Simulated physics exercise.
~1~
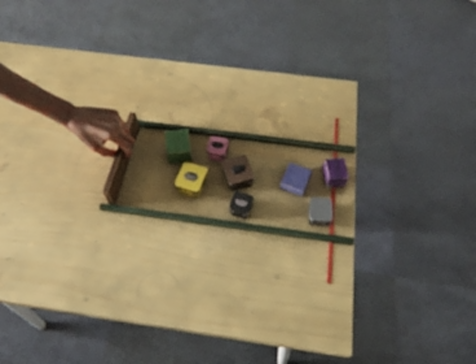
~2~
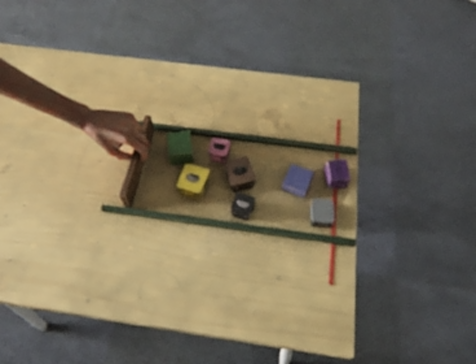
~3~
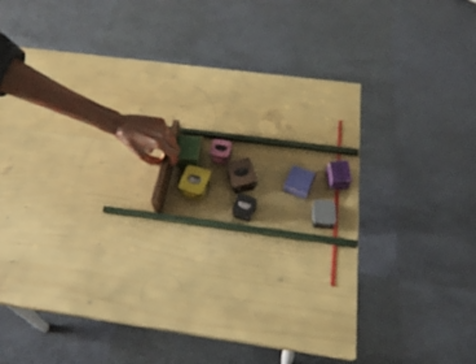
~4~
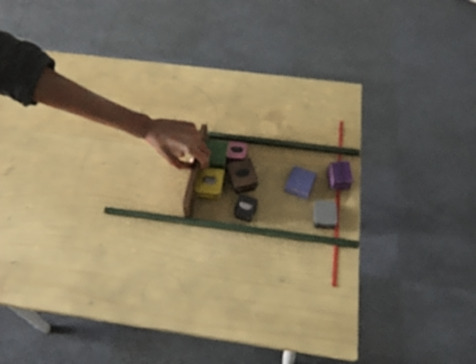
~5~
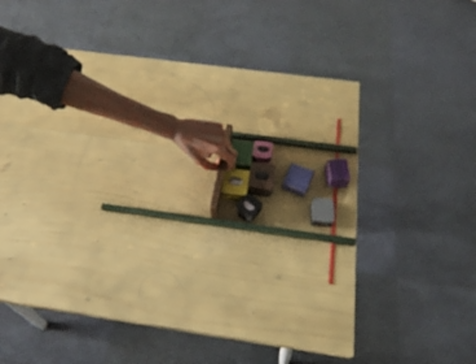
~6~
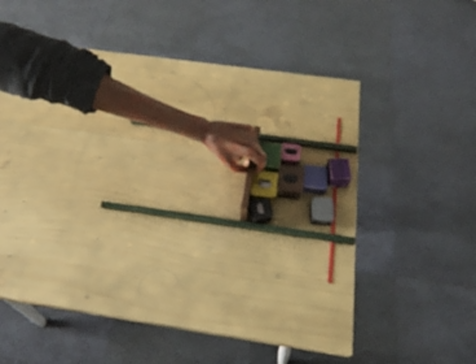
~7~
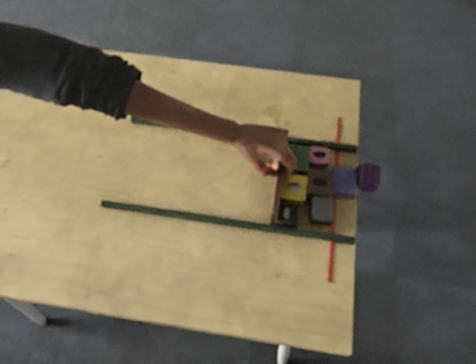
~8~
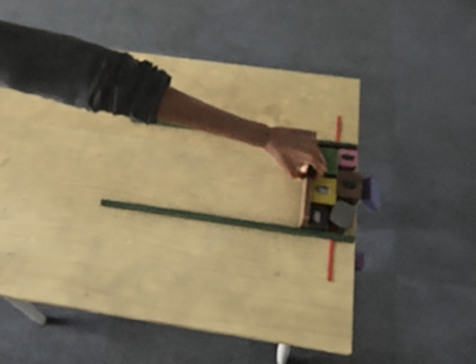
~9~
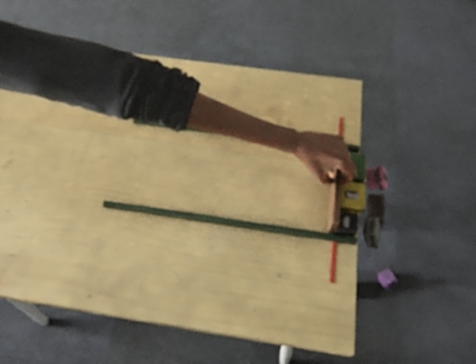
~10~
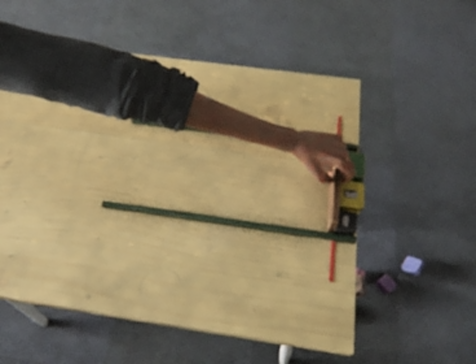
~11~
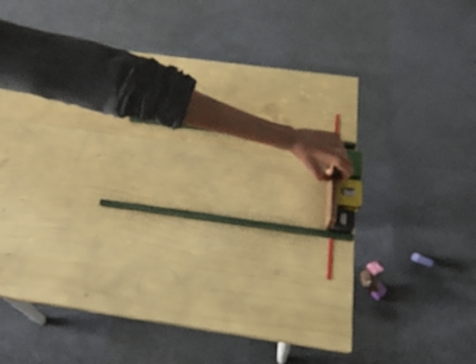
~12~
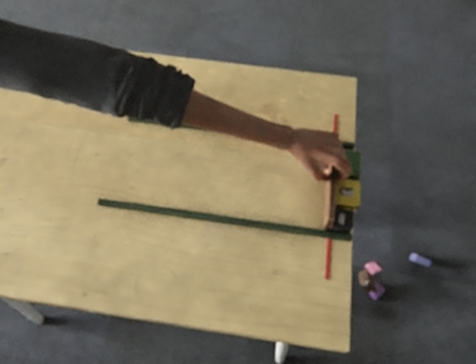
On a wooden table, a hand pushes an upright board rightward between dark green rails, gathering small colourful blocks and stopping at a red strip near the edge; several blocks tumble to the floor, while the green and yellow ones stay against the board at the rim.
